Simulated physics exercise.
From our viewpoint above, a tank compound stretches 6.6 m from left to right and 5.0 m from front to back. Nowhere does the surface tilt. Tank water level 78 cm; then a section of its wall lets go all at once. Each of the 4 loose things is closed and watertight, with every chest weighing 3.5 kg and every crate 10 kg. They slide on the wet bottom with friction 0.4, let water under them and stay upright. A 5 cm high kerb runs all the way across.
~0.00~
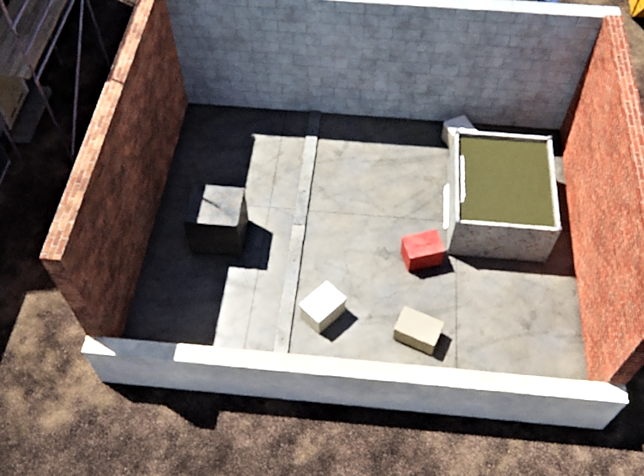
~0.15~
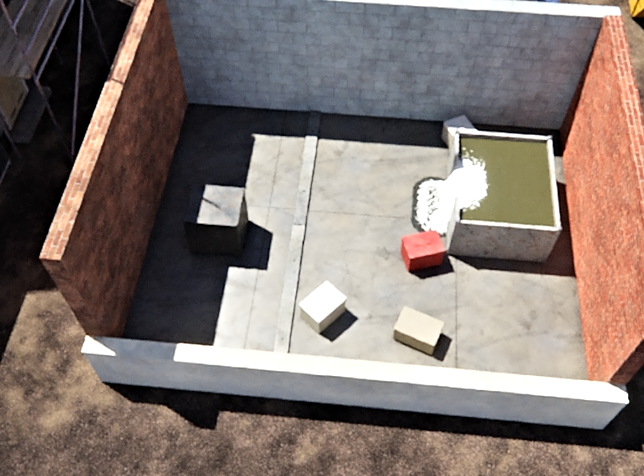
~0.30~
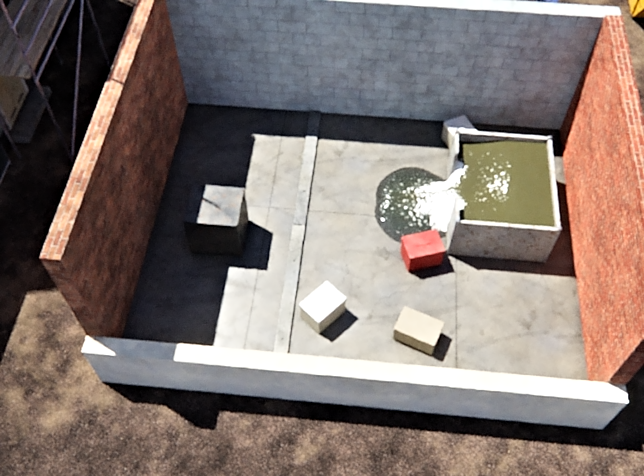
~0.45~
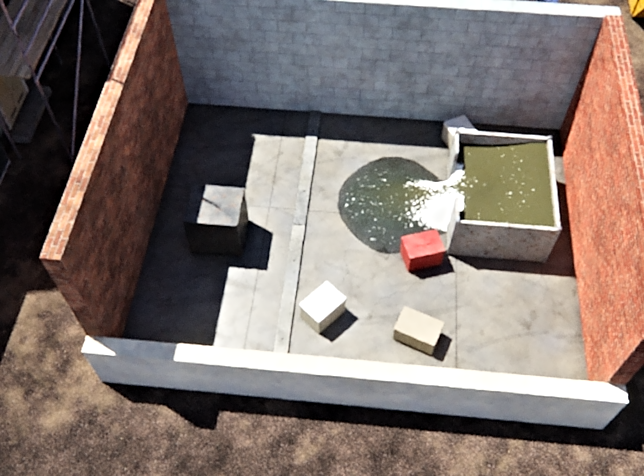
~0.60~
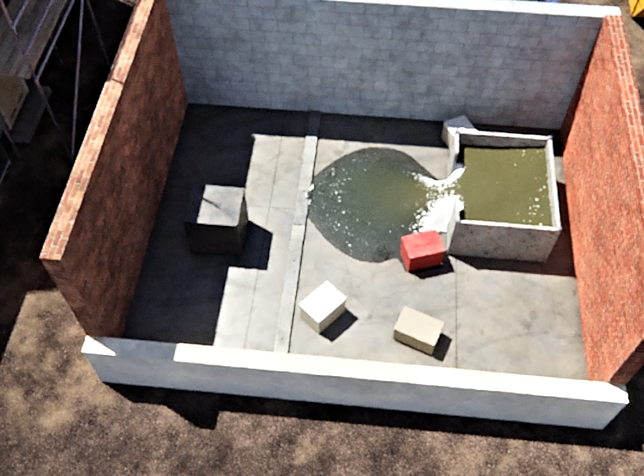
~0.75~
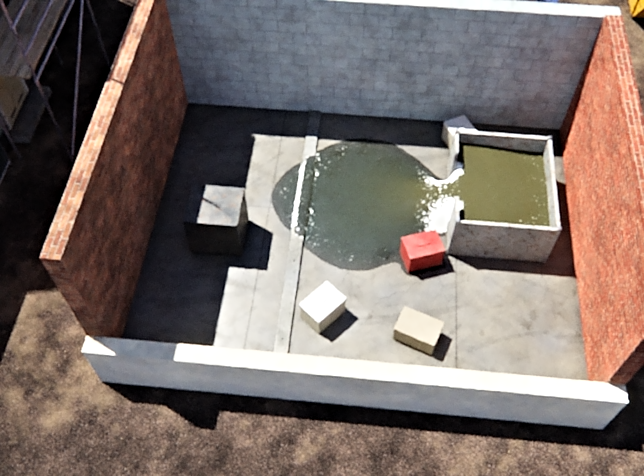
Walled compound with a tank at right releasing murky water that spreads left across the floor and over a low kerb, boxes staying still.
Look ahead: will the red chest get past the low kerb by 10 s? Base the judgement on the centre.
I reckon the red chest fails to get over.
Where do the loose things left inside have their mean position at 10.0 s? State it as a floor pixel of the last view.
Averaged position, last view: Near pixel (524, 253).
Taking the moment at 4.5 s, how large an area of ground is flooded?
24 m2.
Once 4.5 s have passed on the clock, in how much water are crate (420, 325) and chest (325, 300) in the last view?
Depth approx. 1 cm / 3 cm.
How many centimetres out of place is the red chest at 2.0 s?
Roughly 20 centimetres by that point.
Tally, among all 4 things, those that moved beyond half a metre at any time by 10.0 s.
3.
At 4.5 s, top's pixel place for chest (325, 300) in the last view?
Roughly (385, 335) in the same view.
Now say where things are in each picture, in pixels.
In the first frame, the red chest at (423, 244), on the bottom; water covers 2.5 m2; 0 of 4 have shifted.
In the second frame, the red chest at (423, 244) rests on the ground; 3.1 m2 under water; 0 of 4 have shifted.
In the third frame, the red chest at (423, 244) rests on the ground; water covers 4.0 m2; 0 of 4 have shifted.
In the fourth frame, the red chest at (423, 244) rests on the ground; water covers 5.1 m2; 0 of 4 have shifted.
In the fifth frame, the red chest at (423, 244) rests on the ground; 6.4 m2 under water; 0 of 4 have shifted.
In the sixth frame, the red chest at (423, 244) rests on the ground; 7.9 m2 under water; 0 of 4 have shifted.
After 2.0 s the red chest is near (426, 257), 0.2 m from its start, aground; 0 of 4 are over the mark; 0 afloat.
After 4.5 s the red chest is near (426, 257), 0.2 m from its start, aground; 0 of 4 are over the mark; 1 afloat.
After 7.0 s the red chest is near (429, 254), 0.2 m from its start, aground; 0 of 4 are over the mark; 1 afloat.
After 10.0 s the red chest is near (454, 252), 0.5 m from its start, afloat; 0 of 4 are over the mark; 4 afloat.
